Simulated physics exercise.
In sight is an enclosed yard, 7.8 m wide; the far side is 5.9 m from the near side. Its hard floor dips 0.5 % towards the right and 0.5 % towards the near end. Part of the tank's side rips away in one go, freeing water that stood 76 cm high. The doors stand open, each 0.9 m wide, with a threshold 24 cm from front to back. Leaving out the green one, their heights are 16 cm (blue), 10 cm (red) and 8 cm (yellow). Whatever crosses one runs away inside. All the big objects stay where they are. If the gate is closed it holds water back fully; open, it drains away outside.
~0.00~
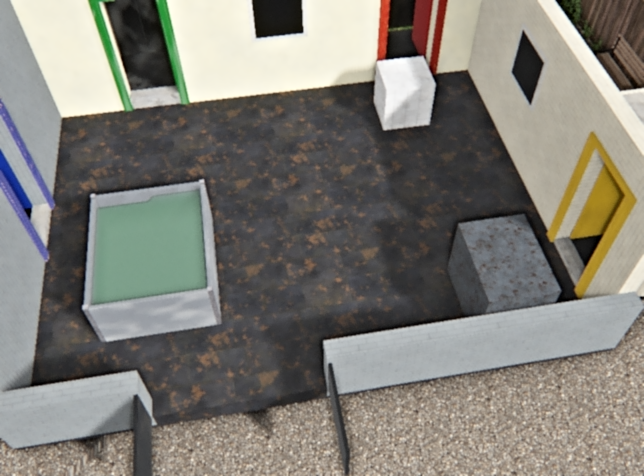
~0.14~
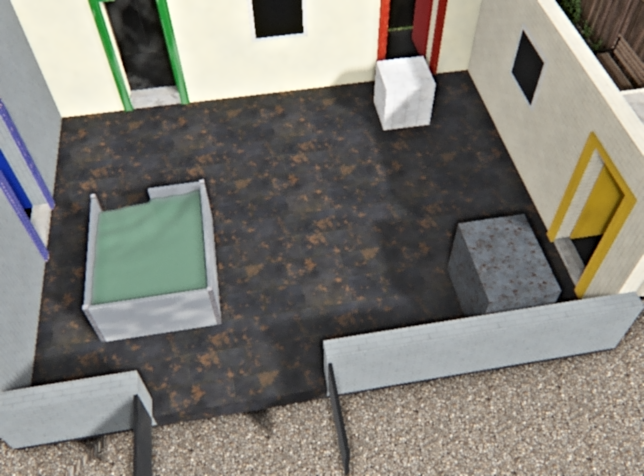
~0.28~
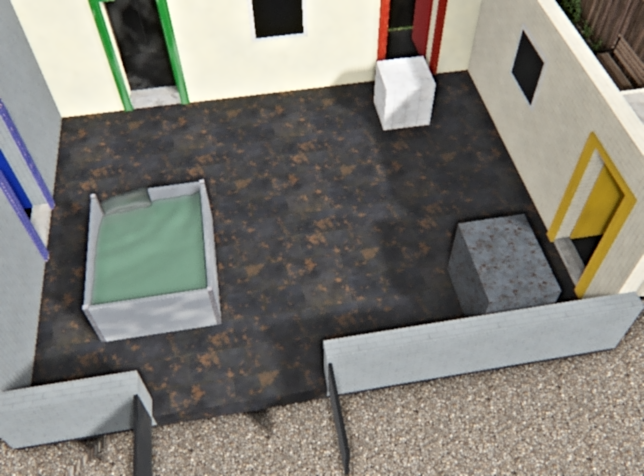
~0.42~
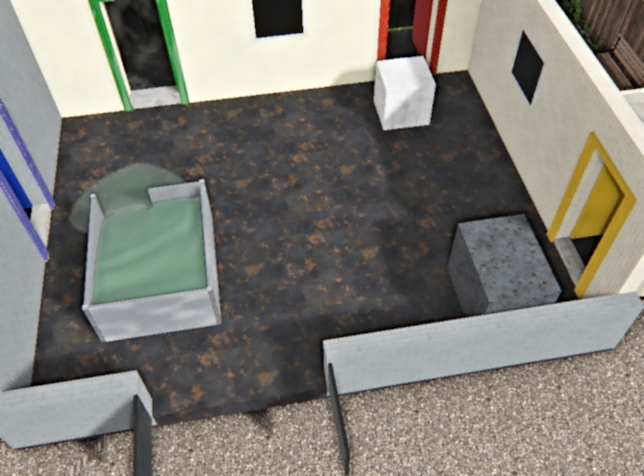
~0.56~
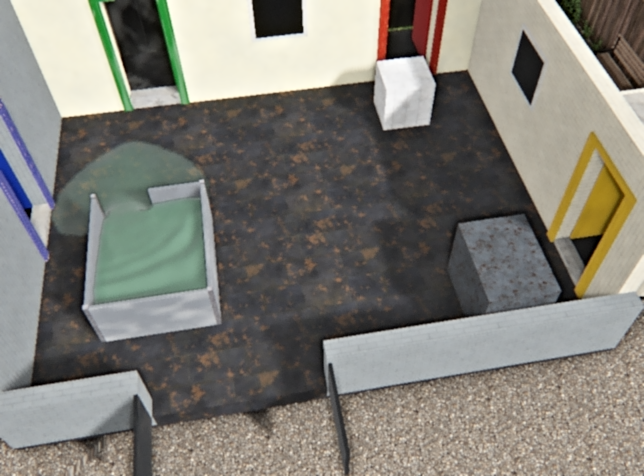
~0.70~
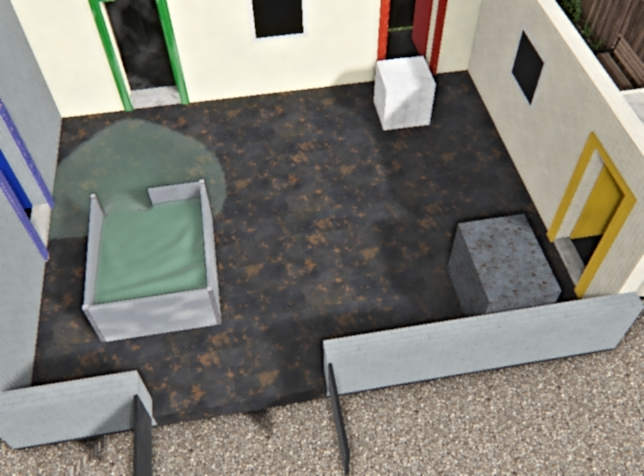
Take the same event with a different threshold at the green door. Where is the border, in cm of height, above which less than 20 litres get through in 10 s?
It would have to be roughly 22 cm high.
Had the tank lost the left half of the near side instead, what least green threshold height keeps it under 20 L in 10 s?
Some 6.0 cm.
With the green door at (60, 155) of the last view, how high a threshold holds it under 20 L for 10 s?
Roughly 19 cm.
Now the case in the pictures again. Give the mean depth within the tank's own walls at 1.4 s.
Roughly 51 cm on average.
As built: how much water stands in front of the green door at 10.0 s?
About 6.5 cm.
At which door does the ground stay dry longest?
The yellow one.
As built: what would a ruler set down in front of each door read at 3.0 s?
In cm: Blue 5, red 1, green 21, yellow 0.
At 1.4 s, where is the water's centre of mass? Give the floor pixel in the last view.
Near (146, 233).
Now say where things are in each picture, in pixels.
In the first picture, still water, 76 cm deep, in the tank at (150, 244); the green door at (145, 62) is dry.
In the second picture, the gap is on the far side, the front 0.3 m out at a hidden place; the back of the tank holds 76 cm.
In the third picture, the gap is on the far side, the front 0.8 m out at a hidden place; the back of the tank holds 76 cm.
In the fourth picture, the gap is on the far side, the front 1.4 m out at (127, 169); the back of the tank holds 75 cm.
In the fifth picture, the front is at (128, 145), 2.0 m from the gap on the far side; 3.4 m2 of floor is wet, 69 cm left at the back.
In the sixth picture, water pours out on the far side and has run 2.6 m, to (122, 123); about 4 cm deep outside, 63 cm at the back; 0.5 m in a straight line remain to the green door at (145, 62).
After 1.4 s water covers 20 % of the floor, deepest (46 cm) near (62, 121); 25 cm at the green door, 0 litres in over its 23 cm threshold.
After 3.0 s water covers 25 % of the floor, deepest (24 cm) near (67, 169); 21 cm at the green door, 13 litres in over its 23 cm threshold.
After 10.0 s water covers 85 % of the floor, deepest (16 cm) near (593, 327); 6 cm at the green door, 14 litres in over its 23 cm threshold.
At the green door as built, the water arrived by 0.9 s and peaked near 29 cm at 2.0 s.
Run again over the same 10 s with other heights there, 33 litres in over 20 cm, 3 litres over 26.5 cm. The limit of 20 litres is kept from about 22 cm up.
